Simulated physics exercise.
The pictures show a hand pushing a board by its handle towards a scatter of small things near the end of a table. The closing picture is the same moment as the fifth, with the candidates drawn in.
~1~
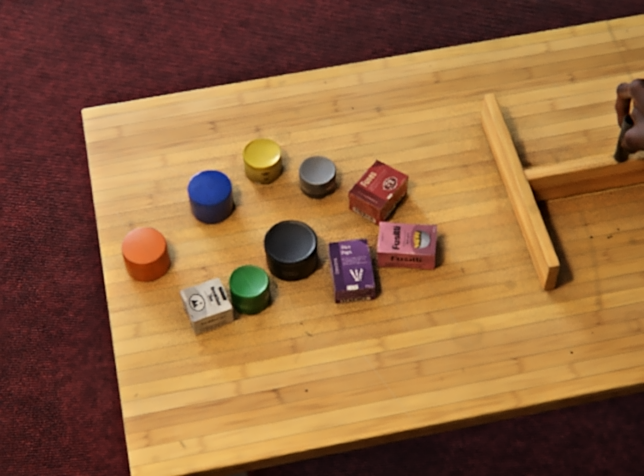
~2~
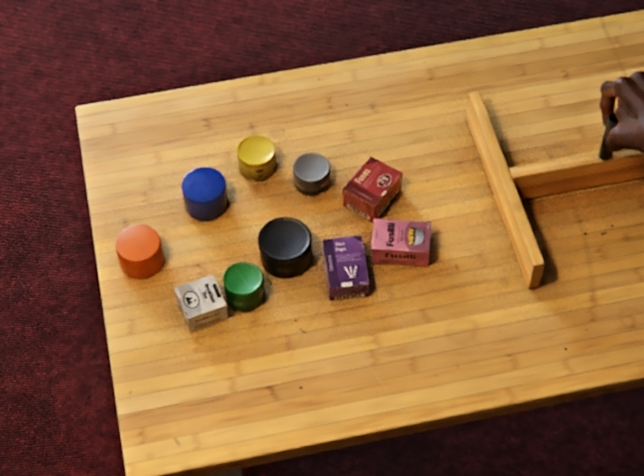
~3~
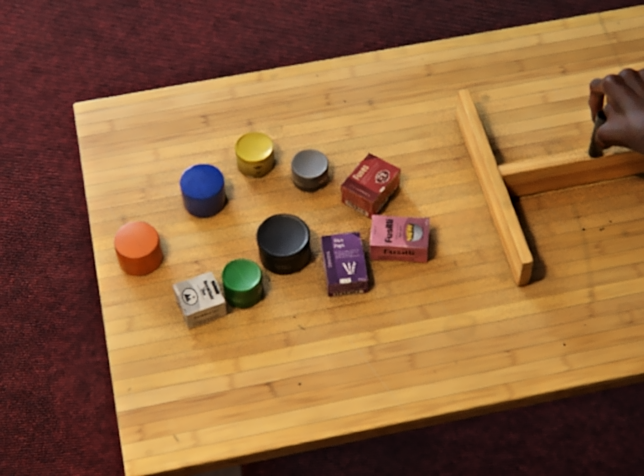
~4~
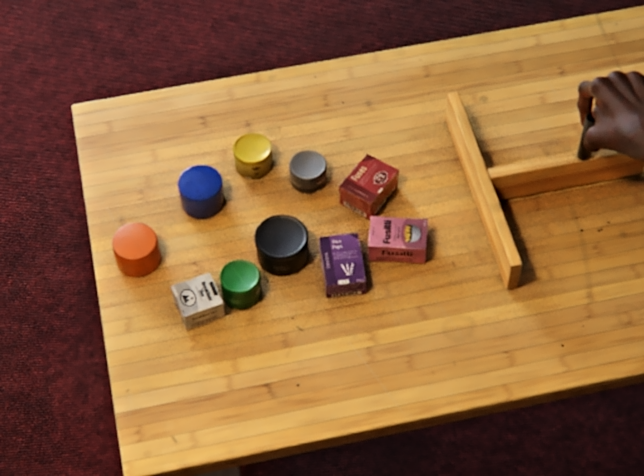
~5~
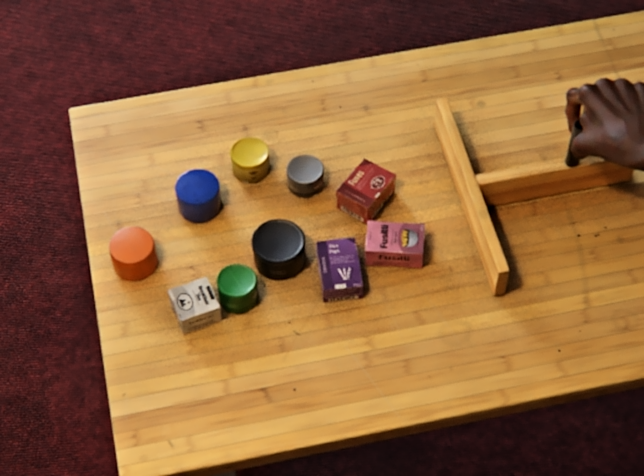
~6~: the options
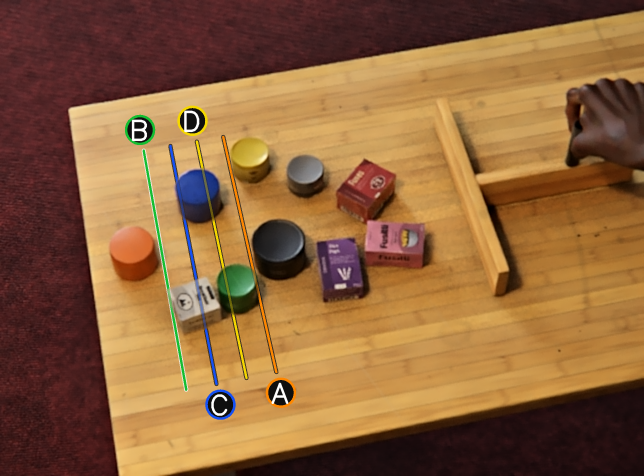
A hand slides a wooden board by its handle slowly leftward across a table toward small jars and boxes.
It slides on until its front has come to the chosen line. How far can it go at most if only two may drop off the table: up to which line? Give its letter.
D is the last line within the limit.
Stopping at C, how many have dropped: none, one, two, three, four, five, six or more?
By then, three.
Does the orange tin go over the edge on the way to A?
By then, no.
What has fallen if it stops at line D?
The white packet.
On the copy, A at (248, 247); B at (164, 263); C at (192, 257); D at (220, 252).
On D. First, board (383, 197); black jar (259, 252); purple packet (312, 276).
Then, board (293, 213); white packet (143, 320); green jar (181, 302).
Finally, board (223, 226); white packet over the edge; green jar (108, 316); one fallen.
By contrast, A is within the limit but short; B drops four; C drops three.
